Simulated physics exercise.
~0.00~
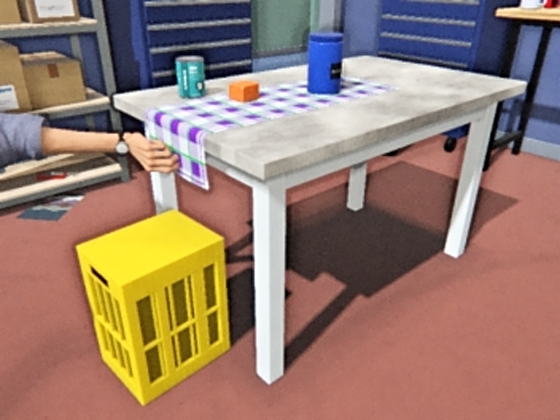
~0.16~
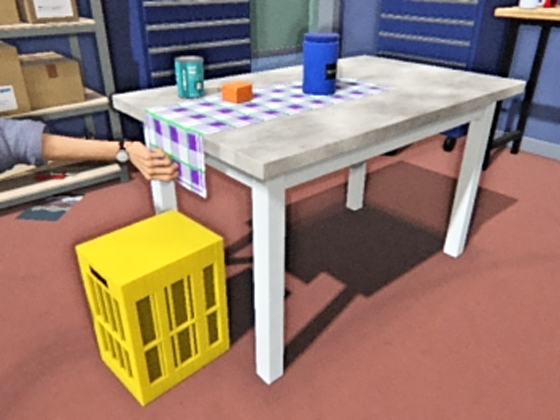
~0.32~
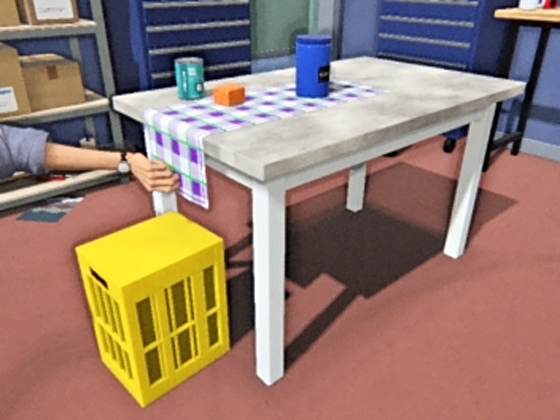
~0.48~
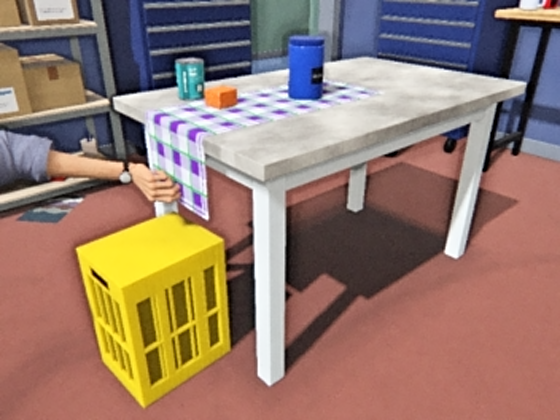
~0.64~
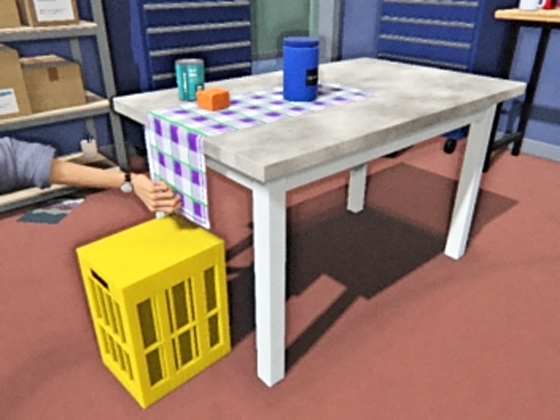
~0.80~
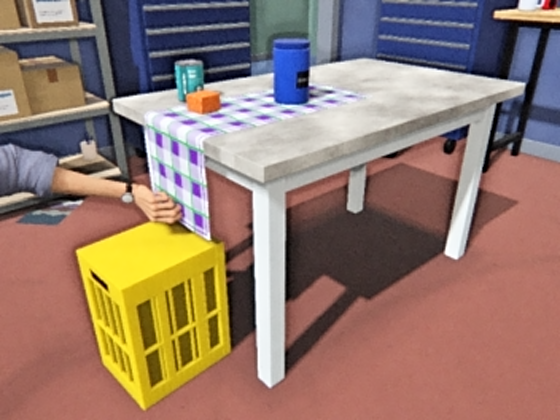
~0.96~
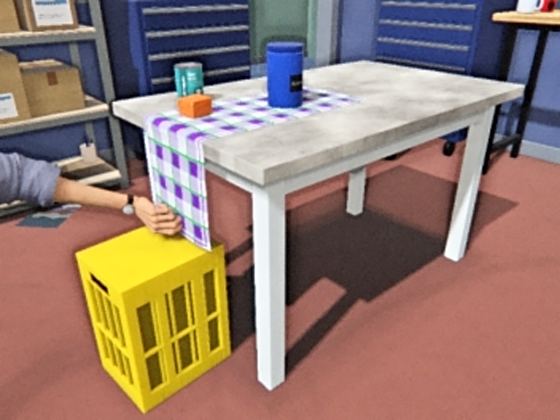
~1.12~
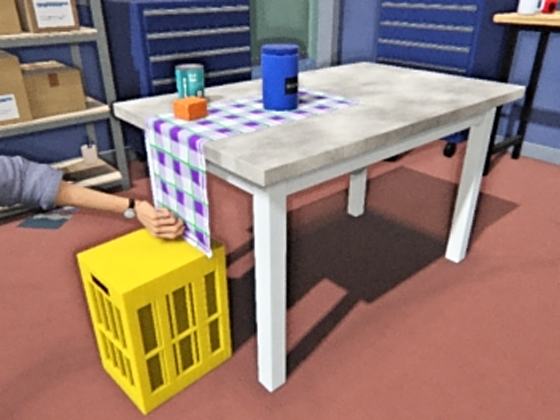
In the video, a hand slowly pulls the hanging end of a purple checked cloth down from a table until its hem reaches a yellow crate, drawing an orange block and an upright blue canister leftward; both remain on the table, beside a turquoise tin that stays put.
